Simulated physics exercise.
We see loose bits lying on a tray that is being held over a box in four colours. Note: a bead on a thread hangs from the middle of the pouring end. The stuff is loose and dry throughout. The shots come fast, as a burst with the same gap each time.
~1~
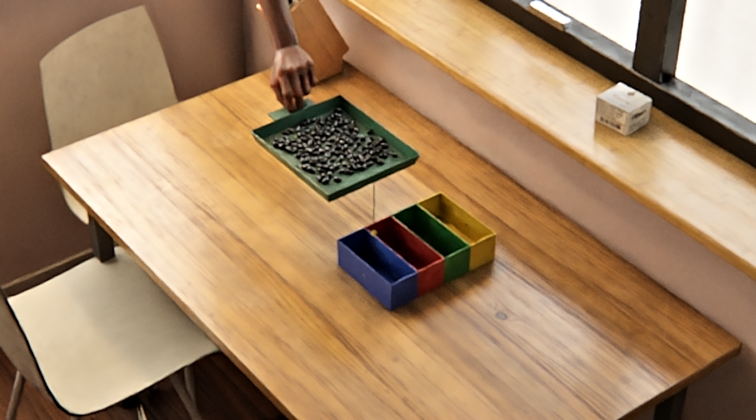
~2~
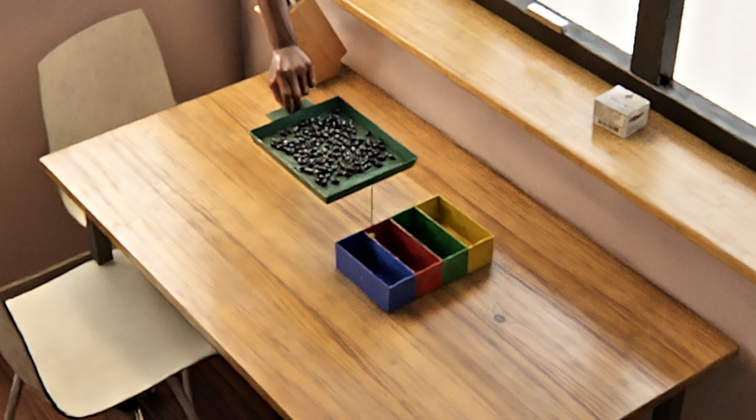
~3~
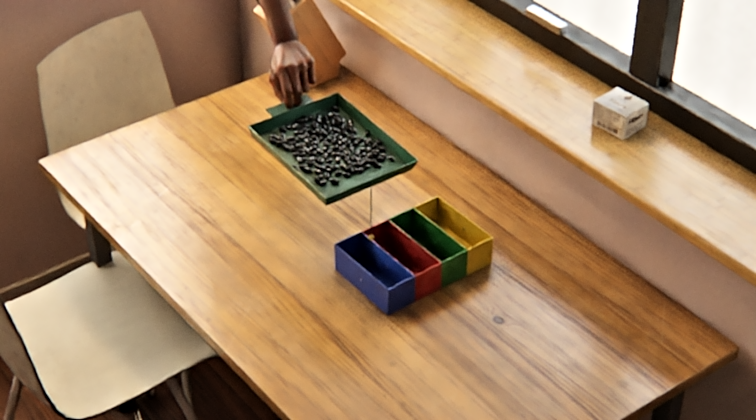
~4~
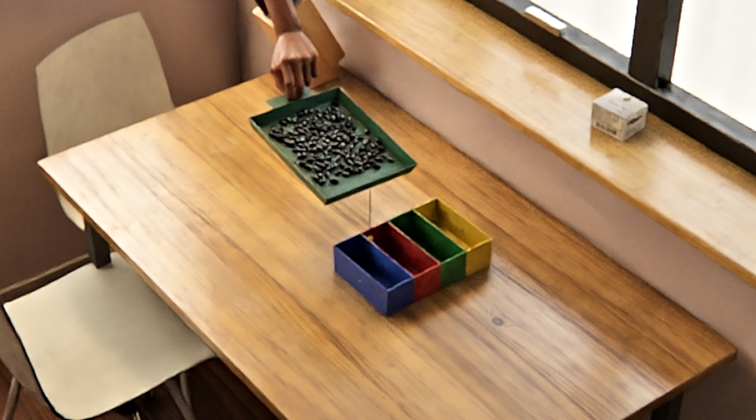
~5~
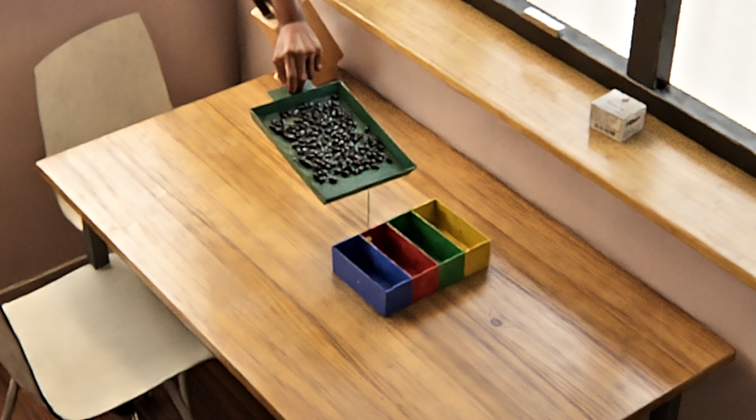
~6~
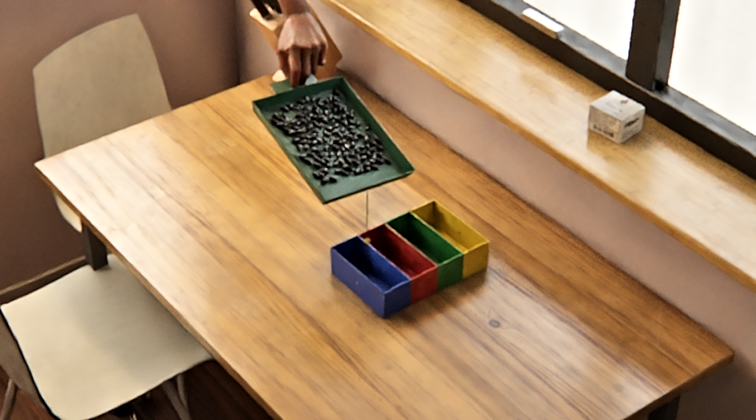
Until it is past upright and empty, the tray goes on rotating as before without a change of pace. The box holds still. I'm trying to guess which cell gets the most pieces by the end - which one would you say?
I would say the green one.
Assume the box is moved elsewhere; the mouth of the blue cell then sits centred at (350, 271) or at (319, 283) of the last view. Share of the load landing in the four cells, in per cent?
Roughly 100 % and then 50 %.
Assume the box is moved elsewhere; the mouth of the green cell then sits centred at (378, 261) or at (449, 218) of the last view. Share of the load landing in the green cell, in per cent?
About 10 and 0 per cent respectively.
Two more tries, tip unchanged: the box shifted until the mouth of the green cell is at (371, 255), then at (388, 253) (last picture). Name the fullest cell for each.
The first time it is that yellow cell, and the second time it is the cell in yellow.
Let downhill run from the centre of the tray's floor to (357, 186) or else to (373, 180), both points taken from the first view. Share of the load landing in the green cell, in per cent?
Lab note: Try 1 = 0 %, try 2 = 20 %.
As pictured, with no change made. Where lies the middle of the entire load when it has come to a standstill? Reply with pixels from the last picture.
Around (420, 268).
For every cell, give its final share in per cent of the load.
Estimated shares - blue cell close to 10, red cell close to 30, green cell close to 60, yellow cell close to 0.
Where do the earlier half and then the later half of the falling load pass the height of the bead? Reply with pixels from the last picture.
First half (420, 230); second half (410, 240).
Soon after the last picture, tray tipped steeply; nearly all on the tray; a small part falling or outside the box.
A little later, tray tipped past a quarter turn; about a quarter on the tray; about a third in the green cell; a small part in the red cell; a stray few in the yellow cell; a stray few in the blue cell; about a quarter falling or outside the box.
Later still, tray tipped past a quarter turn; about half in the green cell; about a third in the red cell; a small part in the blue cell; a stray few in the yellow cell; a stray few falling or outside the box.
At rest, tray tipped past a quarter turn; about half in the green cell; about a third in the red cell; a small part in the blue cell; a stray few in the yellow cell; a stray few outside the box.
